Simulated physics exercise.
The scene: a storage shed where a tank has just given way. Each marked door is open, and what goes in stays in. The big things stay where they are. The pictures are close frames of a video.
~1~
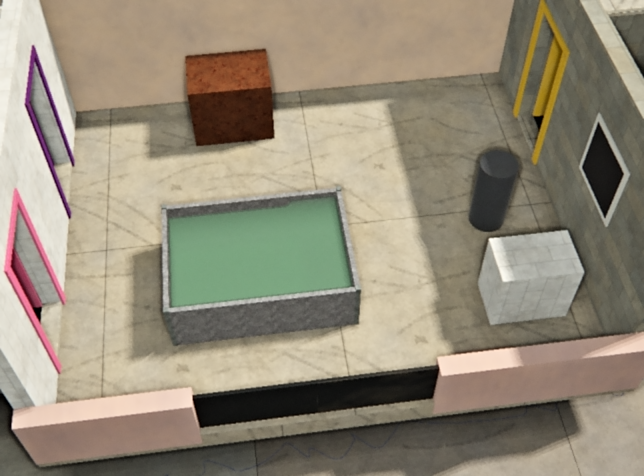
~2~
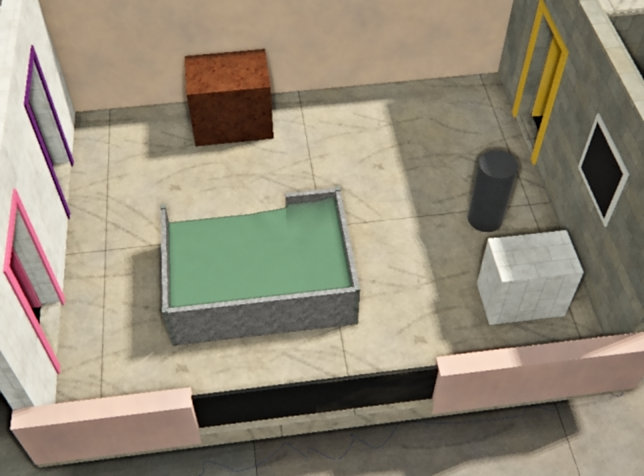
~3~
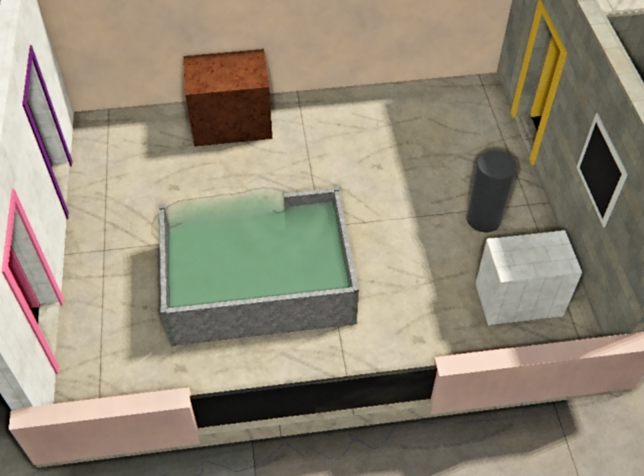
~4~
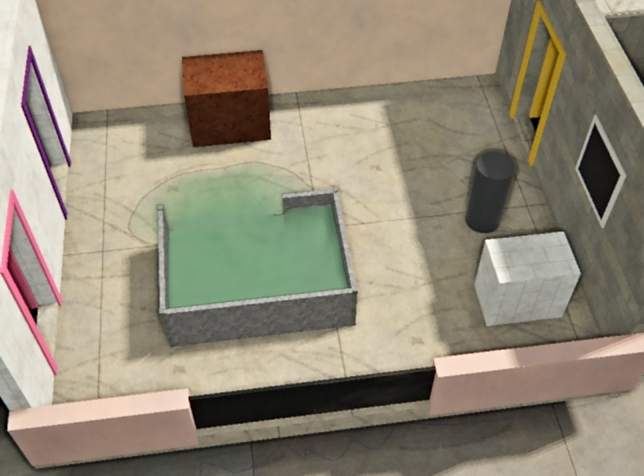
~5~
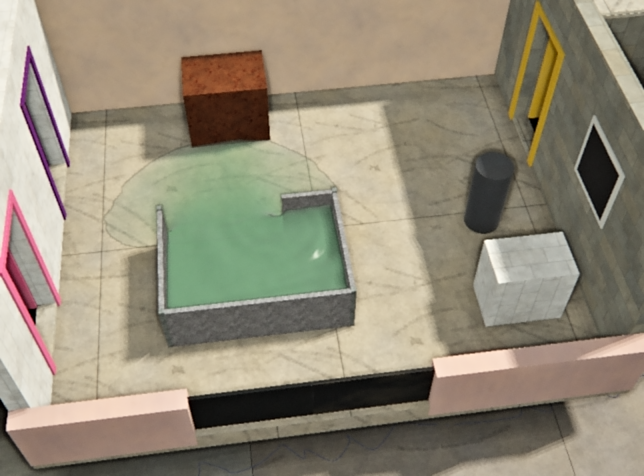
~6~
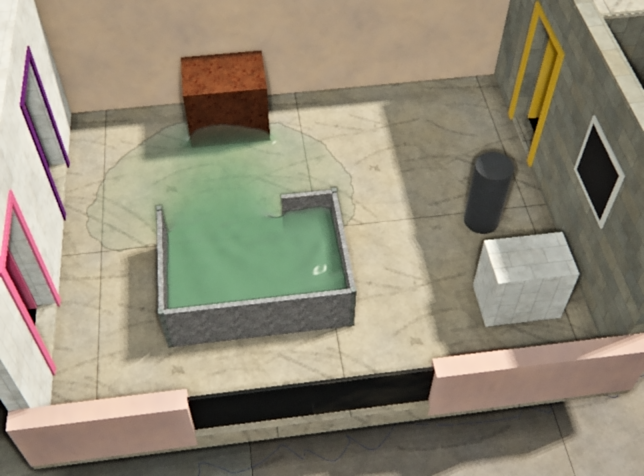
Green water pours through a gap in the tank's far side and spreads across the floor.
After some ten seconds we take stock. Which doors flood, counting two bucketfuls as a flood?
The pink door holds within the limit; the yellow door floods; the purple door floods.
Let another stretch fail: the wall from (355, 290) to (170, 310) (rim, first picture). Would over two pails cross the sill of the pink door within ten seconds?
Then: Pink door is over.
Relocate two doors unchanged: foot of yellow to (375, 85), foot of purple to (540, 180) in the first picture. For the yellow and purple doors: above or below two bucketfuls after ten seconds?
In short: The yellow one lets more in; the purple one holds.
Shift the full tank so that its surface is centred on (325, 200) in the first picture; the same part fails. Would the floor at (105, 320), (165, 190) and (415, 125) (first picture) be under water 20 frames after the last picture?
One after the other: Under water, wet, awash.
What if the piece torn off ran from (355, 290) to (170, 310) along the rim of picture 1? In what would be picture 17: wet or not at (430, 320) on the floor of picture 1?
Answer: Wet.
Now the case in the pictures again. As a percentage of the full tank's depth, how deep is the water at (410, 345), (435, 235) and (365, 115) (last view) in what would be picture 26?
Roughly 0, 2 and 6 per cent, in turn.
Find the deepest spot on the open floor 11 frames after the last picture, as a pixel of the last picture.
Around (72, 117).
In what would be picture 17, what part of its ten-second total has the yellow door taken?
Close to 0 %.
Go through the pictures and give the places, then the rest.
Still water in the tank at (258, 250), in the first frame.
The front is at a hidden place, out from the gap on the tank's far side, in the second frame.
Water pours out on the tank's far side and has run to a hidden place, in the third frame.
The front is at (265, 168), out from the gap on the tank's far side, in the fourth frame.
The front is at (261, 142), out from the gap on the tank's far side, in the fifth frame.
Water pours out on the tank's far side and has run to (177, 128), in the sixth frame.
A moment on, water covers 30 % of the floor; the pink door not reached, the yellow door not reached, the purple door wet at the sill, nothing in.
Next, water covers 40 % of the floor; the pink door not reached, the yellow door not reached, the purple door under two buckets in.
Then, water covers 60 % of the floor; the pink door not reached, the yellow door under two buckets in, the purple door over two buckets in.
Later, water covers 85 % of the floor; the pink door wet at the sill, nothing in, the yellow door over two buckets in, the purple door far over two buckets in.
In the end, water covers 100 % of the floor; the pink door wet at the sill, nothing in, the yellow door far over two buckets in, the purple door far over two buckets in.
